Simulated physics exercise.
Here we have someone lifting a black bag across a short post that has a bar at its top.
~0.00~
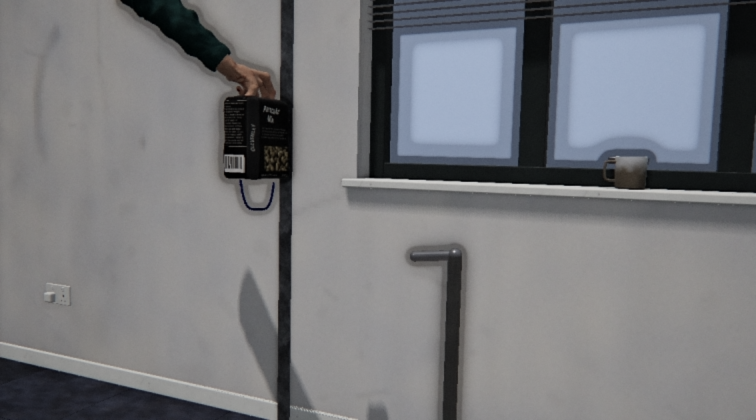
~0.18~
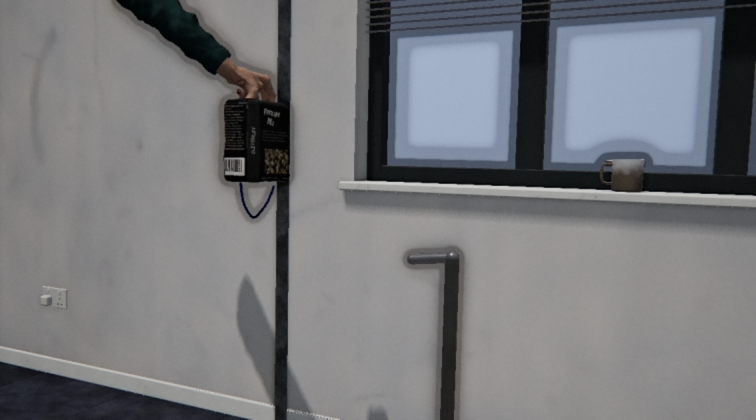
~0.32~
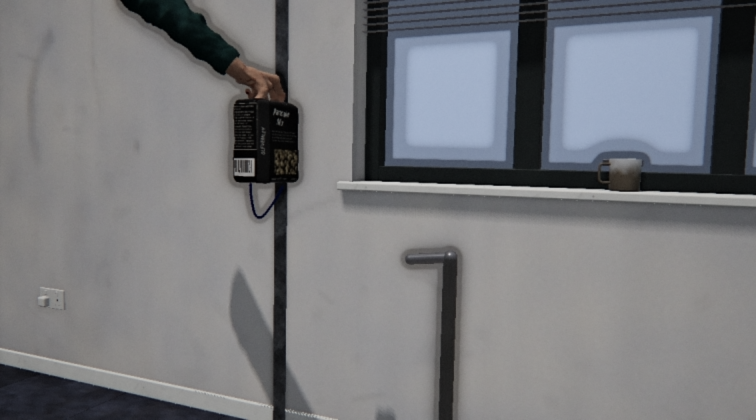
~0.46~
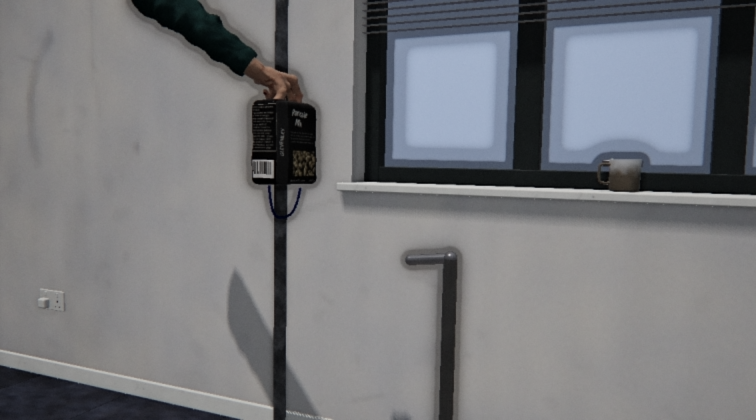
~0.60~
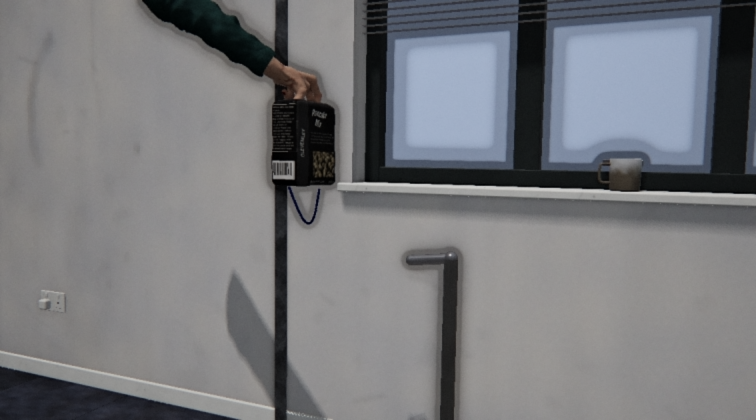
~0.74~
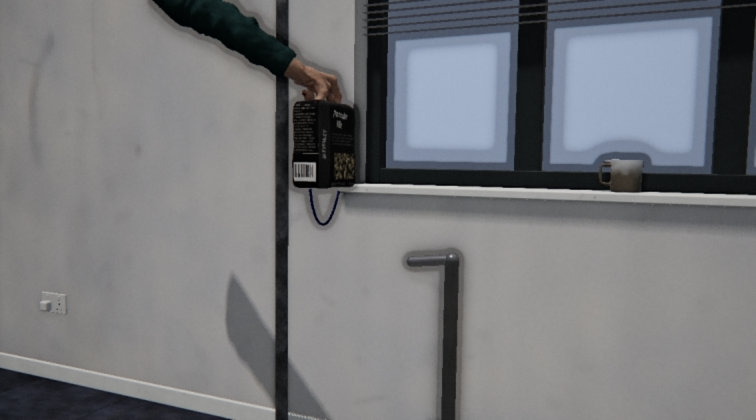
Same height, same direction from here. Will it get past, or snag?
As it turns out, the black bag comes away clean.
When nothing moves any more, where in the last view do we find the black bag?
Near (621, 146).
After 1.10 s, bag nearing the post near (379, 145).
After 1.72 s, bag over the post near (482, 146).
After 2.34 s, bag past the post near (600, 146).
In the end, bag past the post near (621, 146). The black bag passes clear.
